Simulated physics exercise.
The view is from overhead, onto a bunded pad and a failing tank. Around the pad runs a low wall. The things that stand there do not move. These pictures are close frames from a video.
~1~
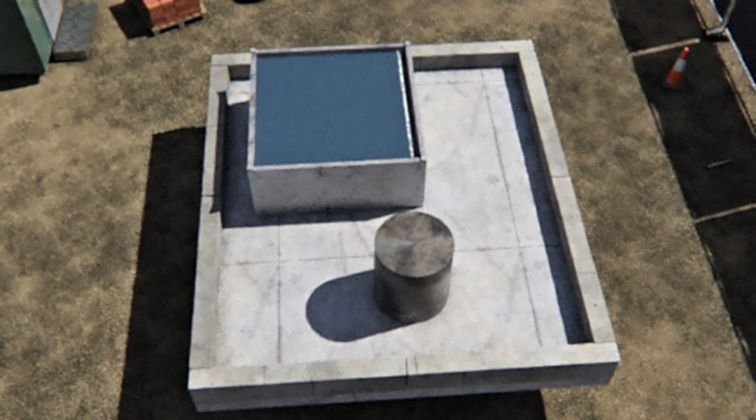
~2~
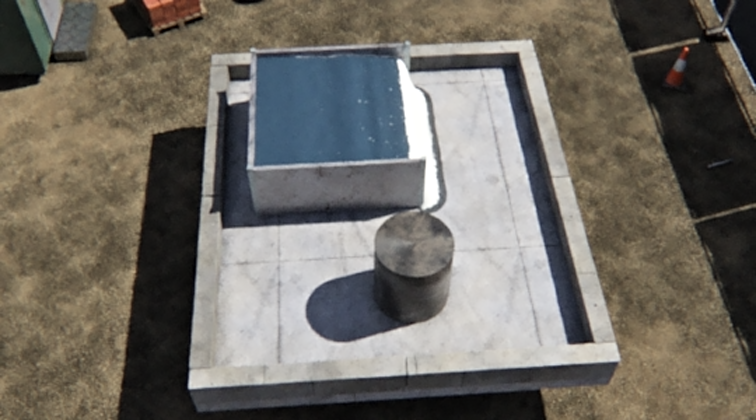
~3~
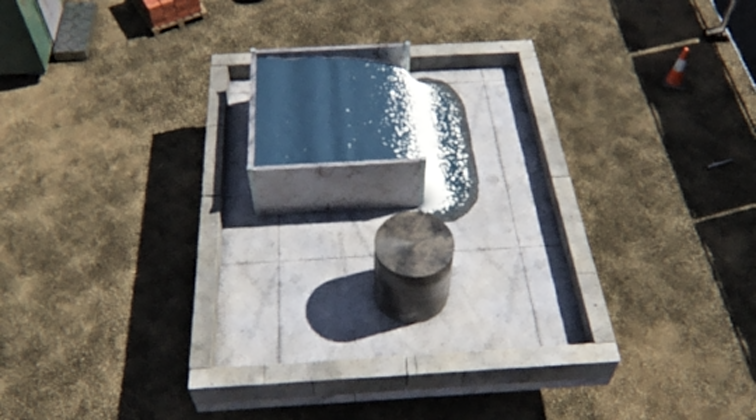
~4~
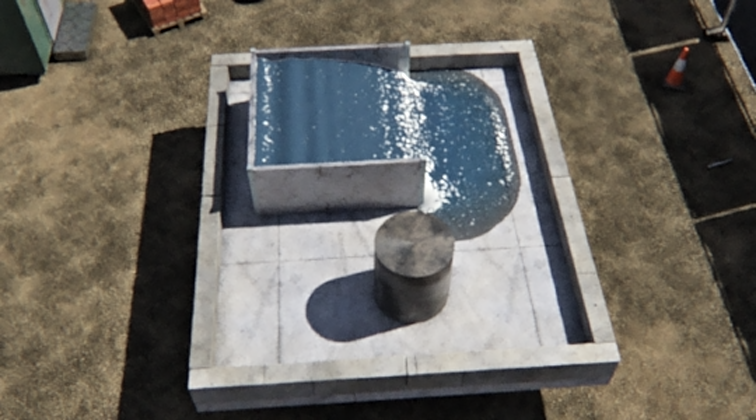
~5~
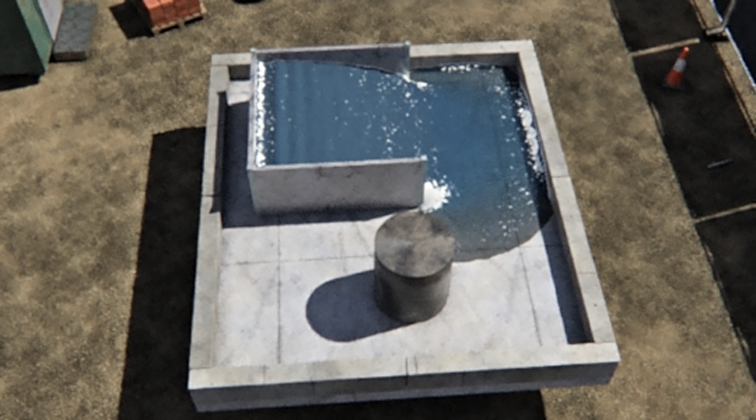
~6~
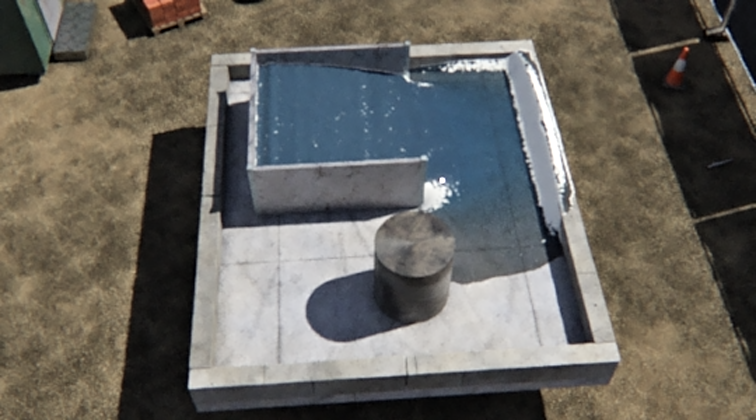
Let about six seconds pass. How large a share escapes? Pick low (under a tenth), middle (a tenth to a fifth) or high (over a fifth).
I would say high, over a fifth.
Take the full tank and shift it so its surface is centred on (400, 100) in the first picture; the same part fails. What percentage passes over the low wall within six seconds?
Measured share: Close to 34 per cent.
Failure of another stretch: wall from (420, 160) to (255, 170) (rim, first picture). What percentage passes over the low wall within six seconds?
About 18 %.
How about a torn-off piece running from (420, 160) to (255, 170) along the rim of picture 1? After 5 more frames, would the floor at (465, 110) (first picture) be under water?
At that place: Dry.
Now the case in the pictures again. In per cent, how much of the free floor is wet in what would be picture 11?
Around 45 percent of it.
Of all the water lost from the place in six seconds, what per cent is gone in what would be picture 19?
Near 85 in a hundred.
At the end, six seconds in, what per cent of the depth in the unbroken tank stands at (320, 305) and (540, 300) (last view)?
Taking them in turn: 6 in a hundred, then 20 in a hundred.
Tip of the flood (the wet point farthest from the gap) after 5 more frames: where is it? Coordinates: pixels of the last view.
The farthest wet point should be near (581, 354).
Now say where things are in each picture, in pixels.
In the first frame, still water in the water tank at (334, 107).
In the second frame, water pours out at (411, 132) and has run to a hidden place.
In the third frame, water pours out at (411, 134) and has run to a hidden place.
In the fourth frame, water pours out at (411, 135) and has run to (479, 228).
In the fifth frame, water pours out at (411, 136) and has run to (539, 221).
In the sixth frame, the front is at (560, 247), out from the gap at (411, 136).
A moment on, water covers 35 % of the floor; the low wall has let 2 % over.
Next, water covers 40 % of the floor; the low wall has let 6 % over.
Then, water covers 55 % of the floor; the low wall has let 19 % over.
Later, water covers 70 % of the floor; the low wall has let 23 % over.
In the end, water covers 80 % of the floor; the low wall has let 23 % over.
